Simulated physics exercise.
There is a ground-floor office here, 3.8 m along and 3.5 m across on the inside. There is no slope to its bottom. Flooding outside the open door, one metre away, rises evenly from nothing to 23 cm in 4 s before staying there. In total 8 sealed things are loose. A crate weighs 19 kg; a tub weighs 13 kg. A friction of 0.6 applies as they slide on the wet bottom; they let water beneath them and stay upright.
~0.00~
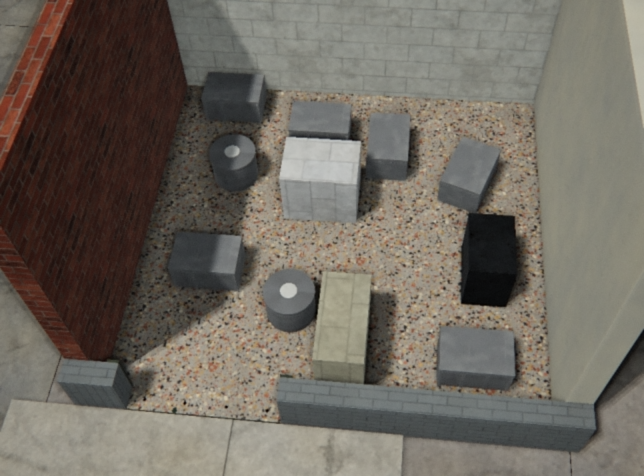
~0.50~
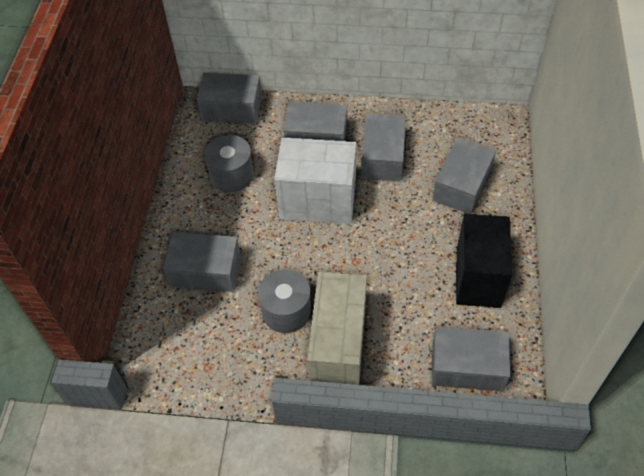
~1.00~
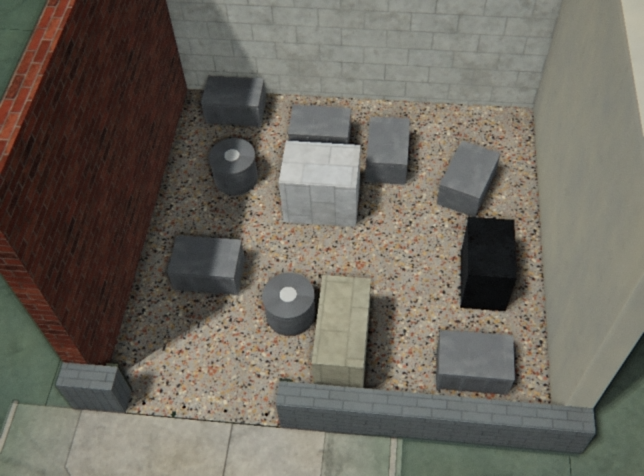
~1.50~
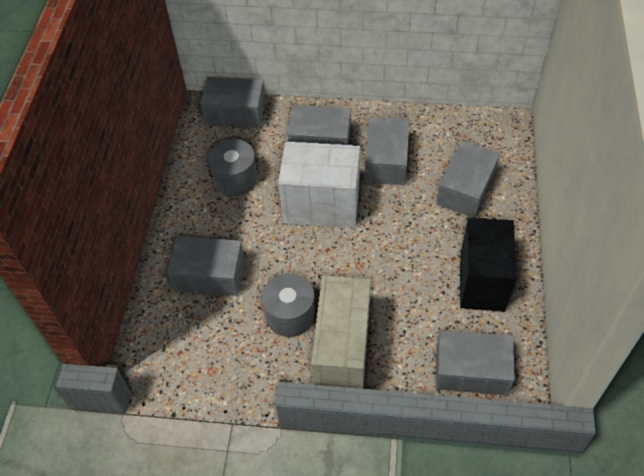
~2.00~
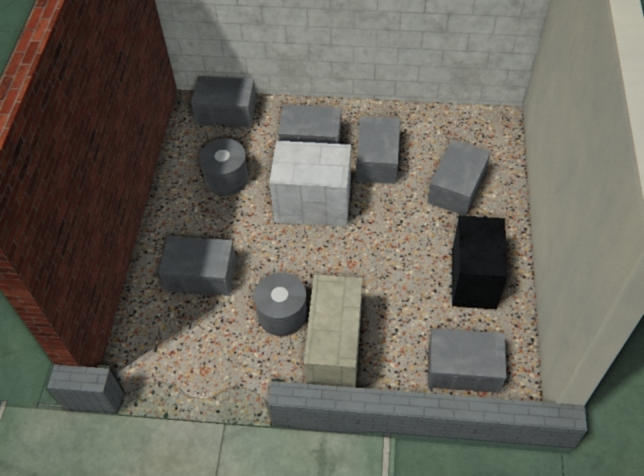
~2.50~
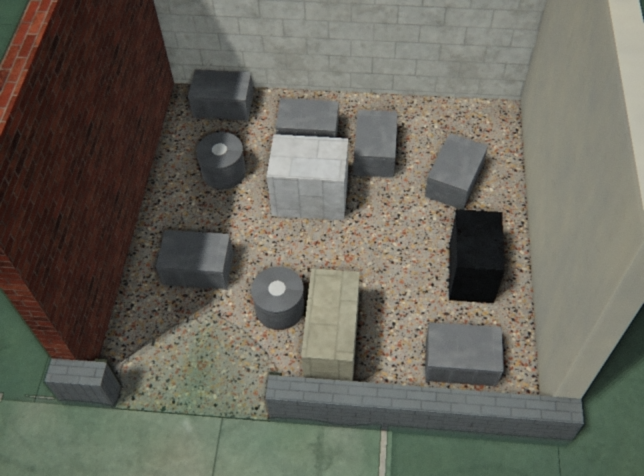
A walled enclosure with a speckled pebble floor and an opening in its low front wall is seen from high above. Grey blocks and two round drums stand around a pale block, with a beige one near the front, a black one at right and a brick wall at left. Greenish water spreads over the pavement outside and just inside the opening, while the objects stay put and the camera shifts slightly.
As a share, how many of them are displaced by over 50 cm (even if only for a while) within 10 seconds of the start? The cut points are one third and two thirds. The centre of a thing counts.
The portion should come out equal to or over two thirds.
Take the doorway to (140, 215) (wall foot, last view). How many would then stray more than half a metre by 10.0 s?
Then 4 of them would.
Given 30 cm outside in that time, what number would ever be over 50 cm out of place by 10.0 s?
7.
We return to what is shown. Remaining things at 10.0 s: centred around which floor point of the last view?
Close to (421, 187).
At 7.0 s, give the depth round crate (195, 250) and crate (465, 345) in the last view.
Some 16 cm at the first, some 3 cm at the second.
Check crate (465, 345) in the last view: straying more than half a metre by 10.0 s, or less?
Result: Stayed within.
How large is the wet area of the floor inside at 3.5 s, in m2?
At that time the wet patch spans about 2.0 m2.
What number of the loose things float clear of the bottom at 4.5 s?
At that time, 0.
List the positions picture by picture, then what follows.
In the first picture, a crate at (233, 87), on the bottom; a crate at (205, 252), on the bottom; water covers 0.0 m2; 0 of 8 have shifted.
In the second picture, a crate at (228, 87), on the bottom; a crate at (201, 253) rests on the ground; water covers 0.0 m2; 0 of 8 have shifted.
In the third picture, a crate at (233, 91), on the bottom; a crate at (205, 256), on the bottom; 0.0 m2 under water; 0 of 8 have shifted.
In the fourth picture, a crate at (232, 91), on the bottom; a crate at (204, 257) rests on the ground; water covers 0.0 m2; 0 of 8 have shifted.
In the fifth picture, a crate at (223, 91), on the bottom; a crate at (196, 257), on the bottom; 0.0 m2 under water; 0 of 8 have shifted.
In the sixth picture, a crate at (220, 84), on the bottom; a crate at (193, 250) rests on the ground; 0.7 m2 under water; 0 of 8 have shifted.
After 3.5 s 0 of 8 are over 50 cm from their spots; 0 afloat.
After 4.5 s 1 of 8 are over 50 cm from their spots; 0 afloat.
After 7.0 s 3 of 8 are over 50 cm from their spots; 3 afloat.
After 10.0 s 7 of 8 are over 50 cm from their spots, and 7 have been at some point; 8 afloat.
